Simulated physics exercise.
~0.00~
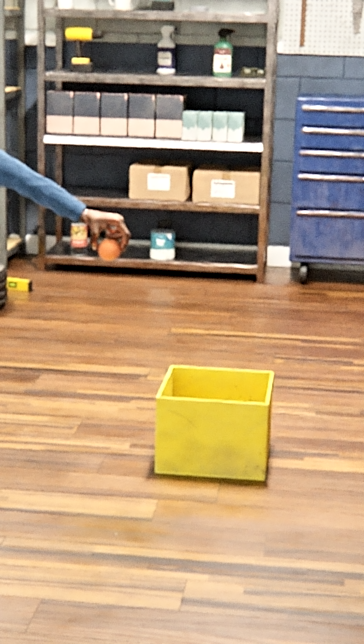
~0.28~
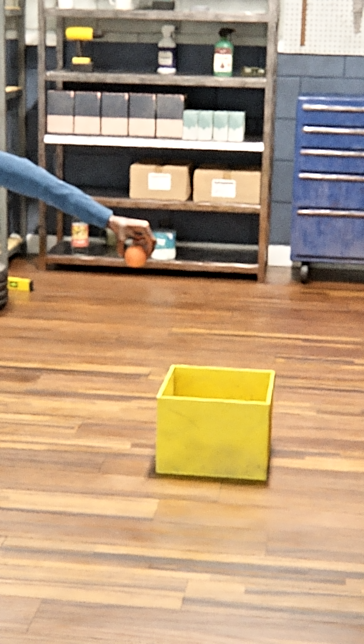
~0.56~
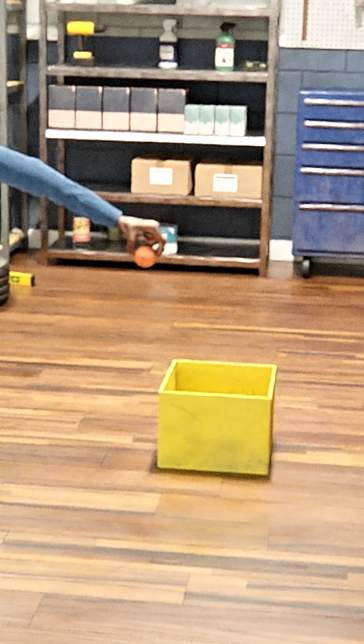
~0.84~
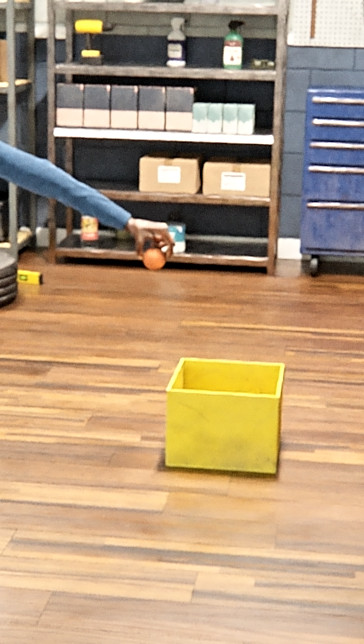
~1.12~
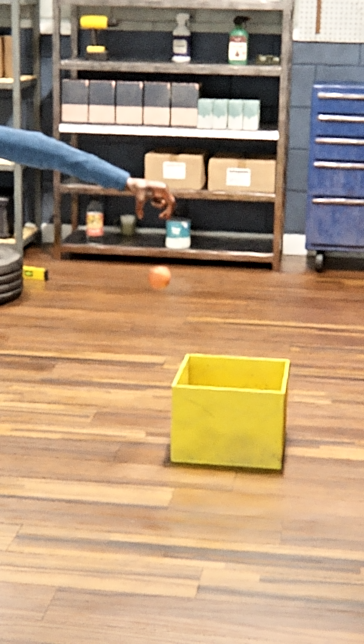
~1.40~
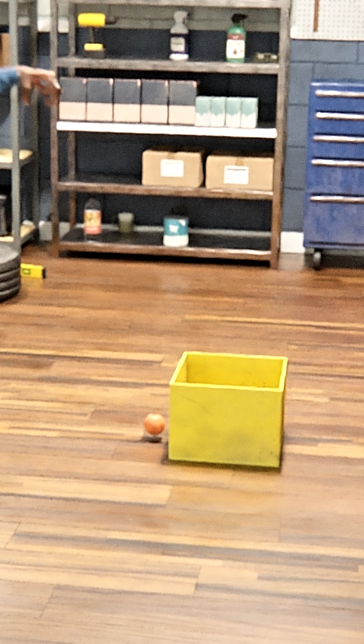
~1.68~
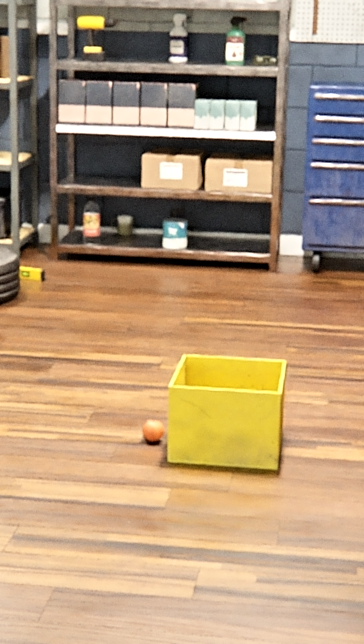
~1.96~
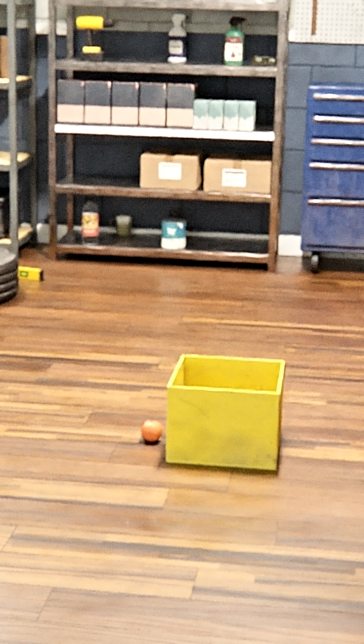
The video shows a hand holding an orange tomato above a wooden floor, moving it right toward a yellow crate, then releasing it and drawing back. The tomato falls, misses the crate, and ends up on the floor just outside its left side.
